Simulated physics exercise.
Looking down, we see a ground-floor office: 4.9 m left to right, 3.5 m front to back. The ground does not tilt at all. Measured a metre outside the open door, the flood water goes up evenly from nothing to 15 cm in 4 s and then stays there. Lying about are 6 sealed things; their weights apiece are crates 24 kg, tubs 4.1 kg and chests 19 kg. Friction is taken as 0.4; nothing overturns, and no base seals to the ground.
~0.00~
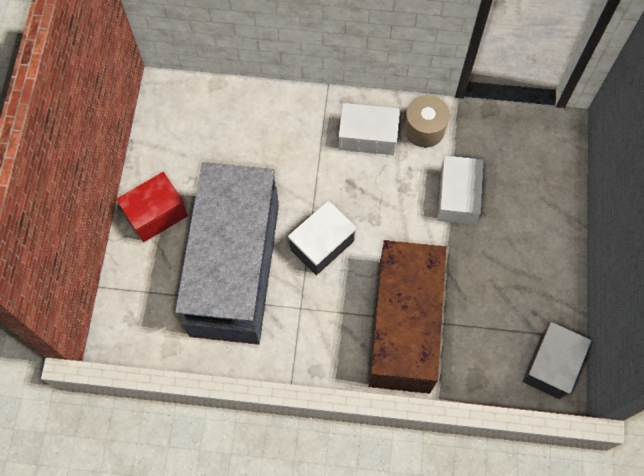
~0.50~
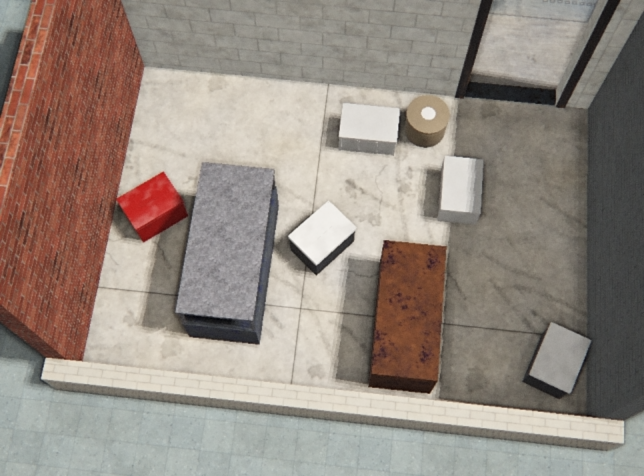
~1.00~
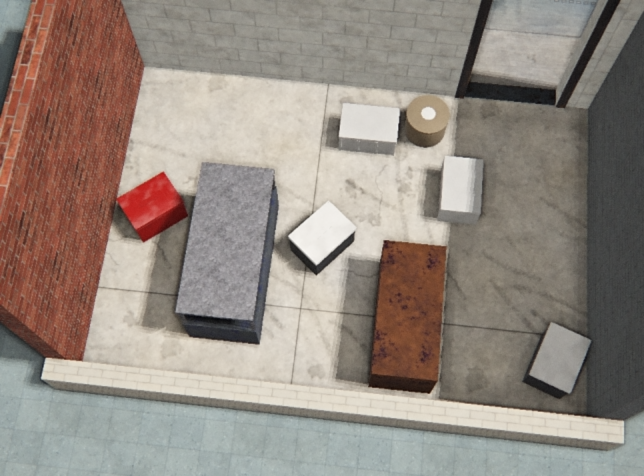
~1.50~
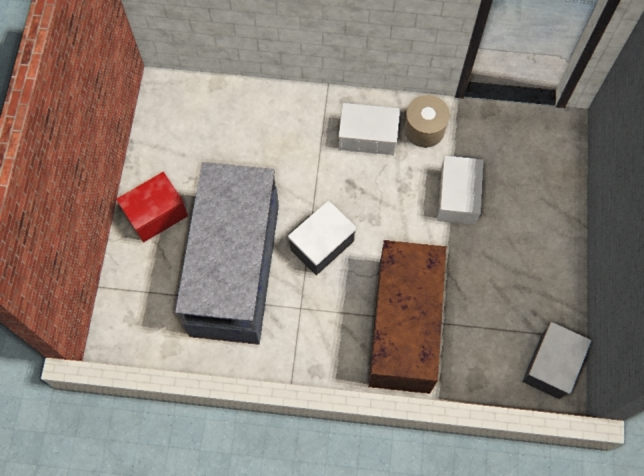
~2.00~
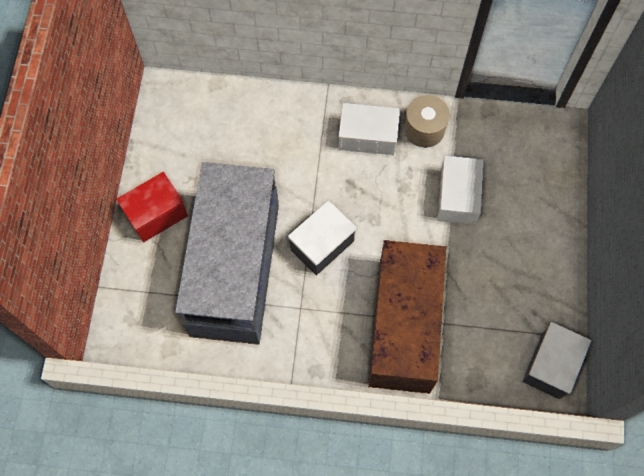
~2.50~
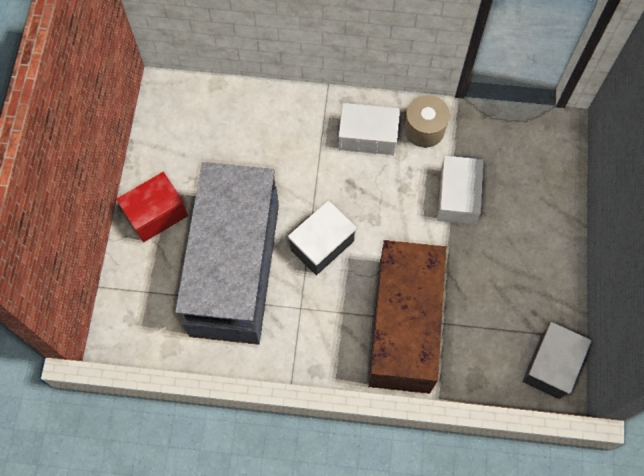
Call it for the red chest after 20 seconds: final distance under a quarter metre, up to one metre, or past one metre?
Under a quarter metre.
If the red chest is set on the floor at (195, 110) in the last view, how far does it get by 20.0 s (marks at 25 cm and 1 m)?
Well, it sits tight.
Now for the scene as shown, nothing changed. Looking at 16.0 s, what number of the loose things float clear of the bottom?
2 at that moment.
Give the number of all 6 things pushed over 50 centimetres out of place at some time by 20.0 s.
3 in all.
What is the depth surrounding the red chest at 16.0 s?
Around 6 cm.
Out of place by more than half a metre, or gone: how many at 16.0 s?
The count is 1.
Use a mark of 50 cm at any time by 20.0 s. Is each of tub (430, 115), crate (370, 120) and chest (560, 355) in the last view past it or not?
Going one by one, I get within, within and above.
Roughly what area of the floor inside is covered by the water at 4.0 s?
The covered patch comes to about 2.5 m2.
After 4.0 s the red chest is near (150, 200), 0.0 m from its start, aground; 0 afloat.
After 9.0 s the red chest is near (150, 200), 0.0 m from its start, aground; 2 afloat.
After 16.0 s the red chest is near (150, 200), 0.0 m from its start, aground; 2 afloat.
After 20.0 s the red chest is near (151, 199), 0.0 m from its start, aground; 3 afloat.
